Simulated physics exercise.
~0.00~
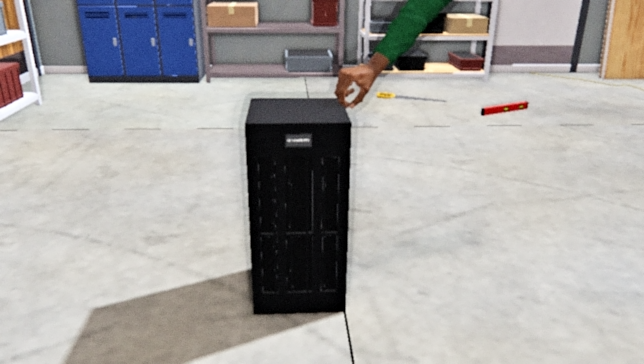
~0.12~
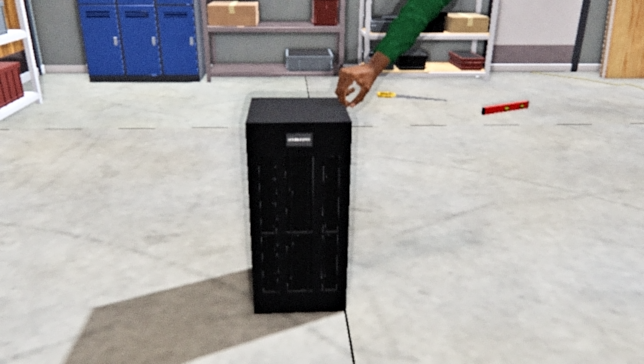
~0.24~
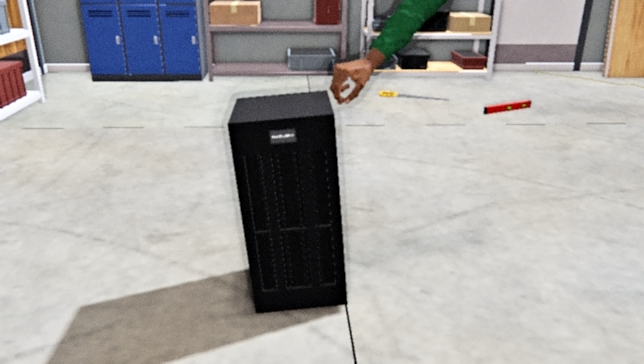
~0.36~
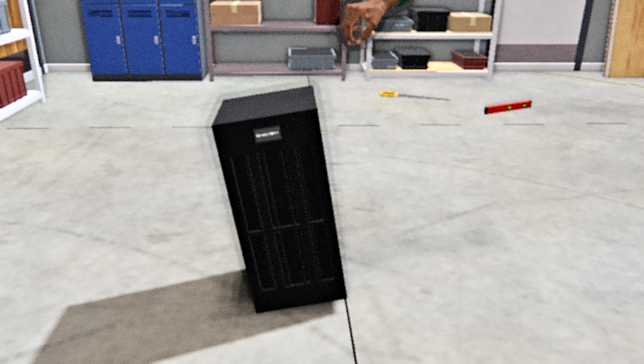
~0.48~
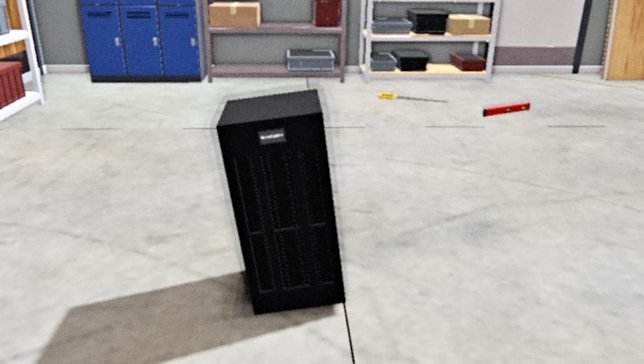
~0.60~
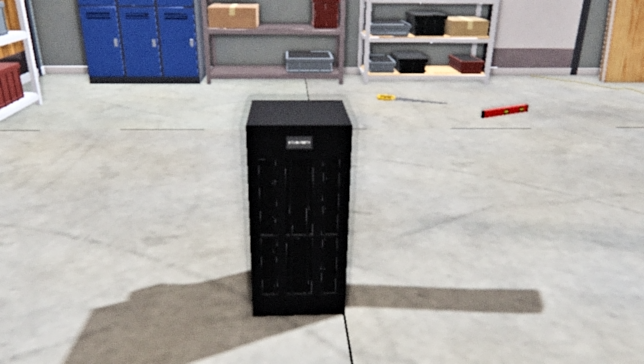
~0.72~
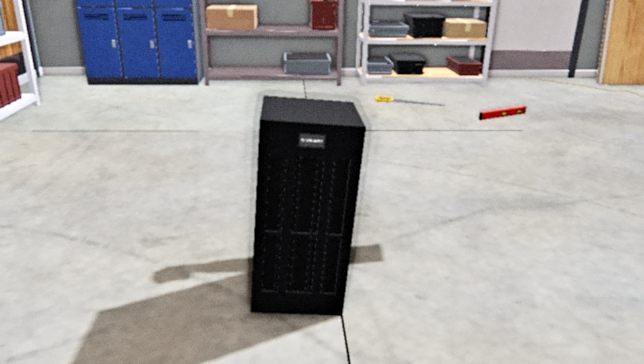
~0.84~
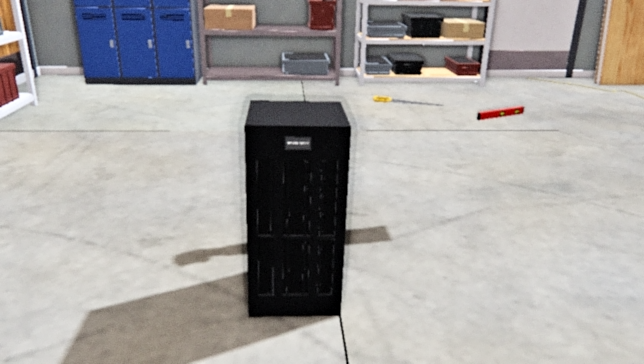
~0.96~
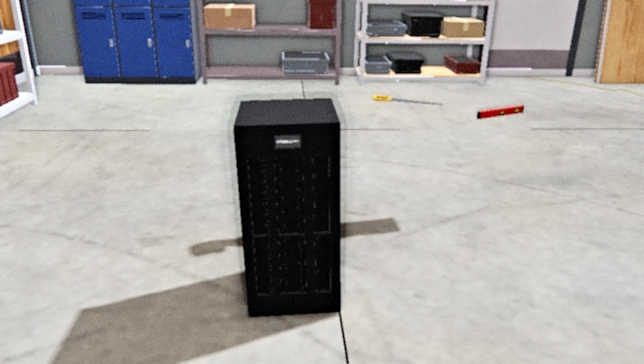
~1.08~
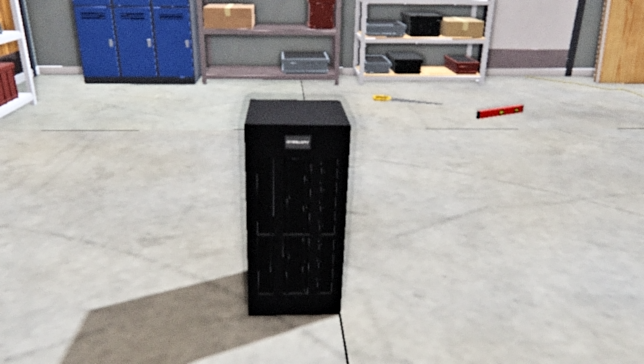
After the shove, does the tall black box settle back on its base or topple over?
The tall black box settles back on its base. It leans to the left, rocks a little and ends up standing upright.
